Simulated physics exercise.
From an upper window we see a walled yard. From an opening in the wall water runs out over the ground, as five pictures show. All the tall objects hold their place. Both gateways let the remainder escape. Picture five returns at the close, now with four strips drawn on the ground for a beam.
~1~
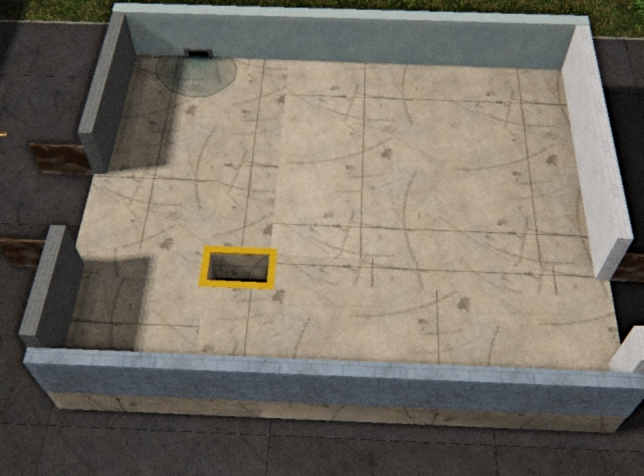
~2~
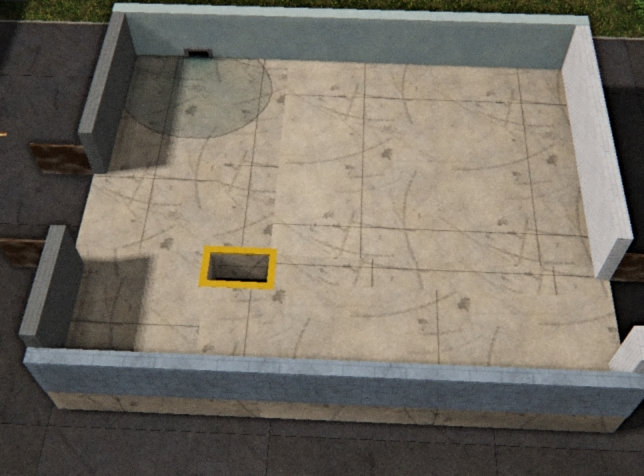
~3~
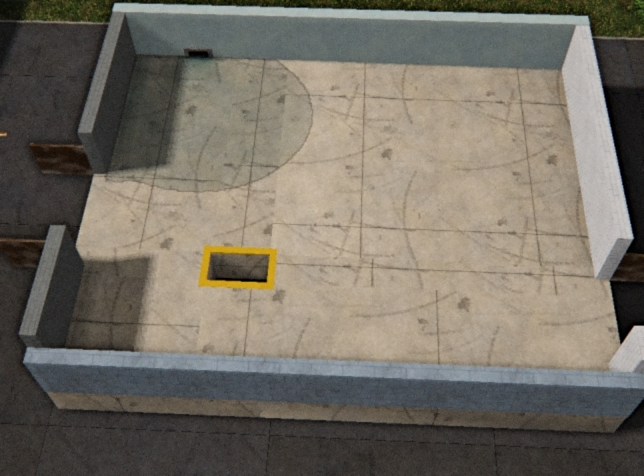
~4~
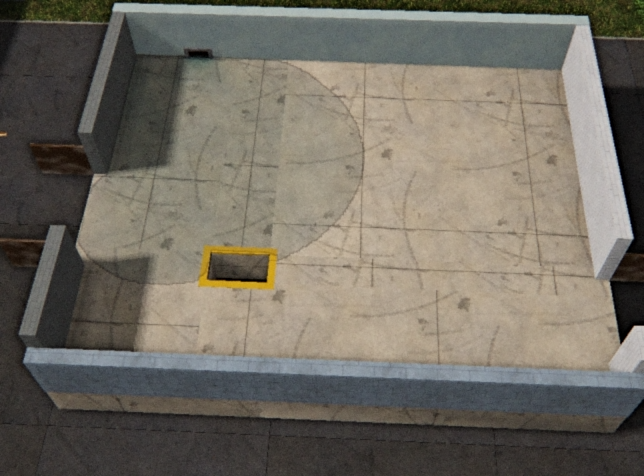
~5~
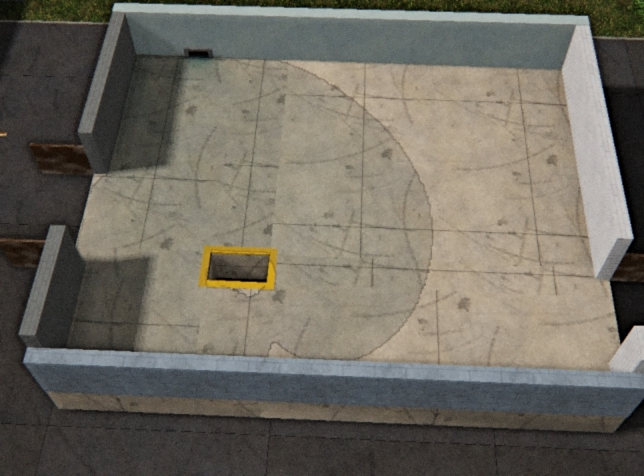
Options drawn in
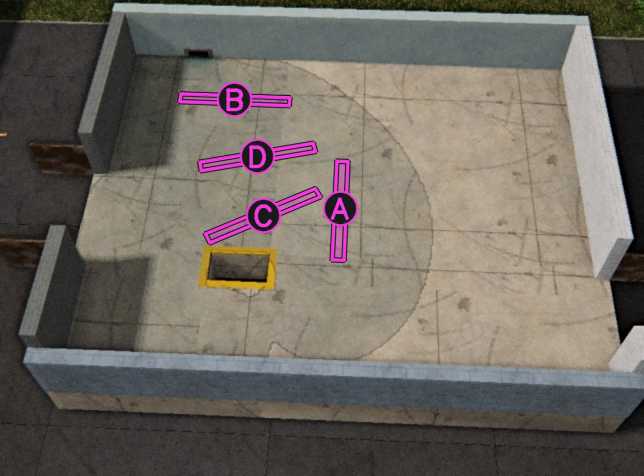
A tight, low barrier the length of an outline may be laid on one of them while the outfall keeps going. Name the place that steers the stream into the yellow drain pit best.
Best: A.
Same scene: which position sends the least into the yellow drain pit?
It is C.
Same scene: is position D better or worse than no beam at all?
Position D is worse.
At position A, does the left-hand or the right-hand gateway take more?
The right one.
On the marked copy, A from (338, 260) to (342, 161); B from (180, 97) to (289, 101); C from (207, 238) to (317, 192); D from (200, 166) to (314, 147).
For position A, about 30 % of the stream goes into the yellow drain pit, about 66 % out by the gates.
For position B, about 16 % of the stream goes into the yellow drain pit, about 78 % out by the gates.
For position C, about 5 % of the stream goes into the yellow drain pit, about 89 % out by the gates.
For position D, about 16 % of the stream goes into the yellow drain pit, about 79 % out by the gates.
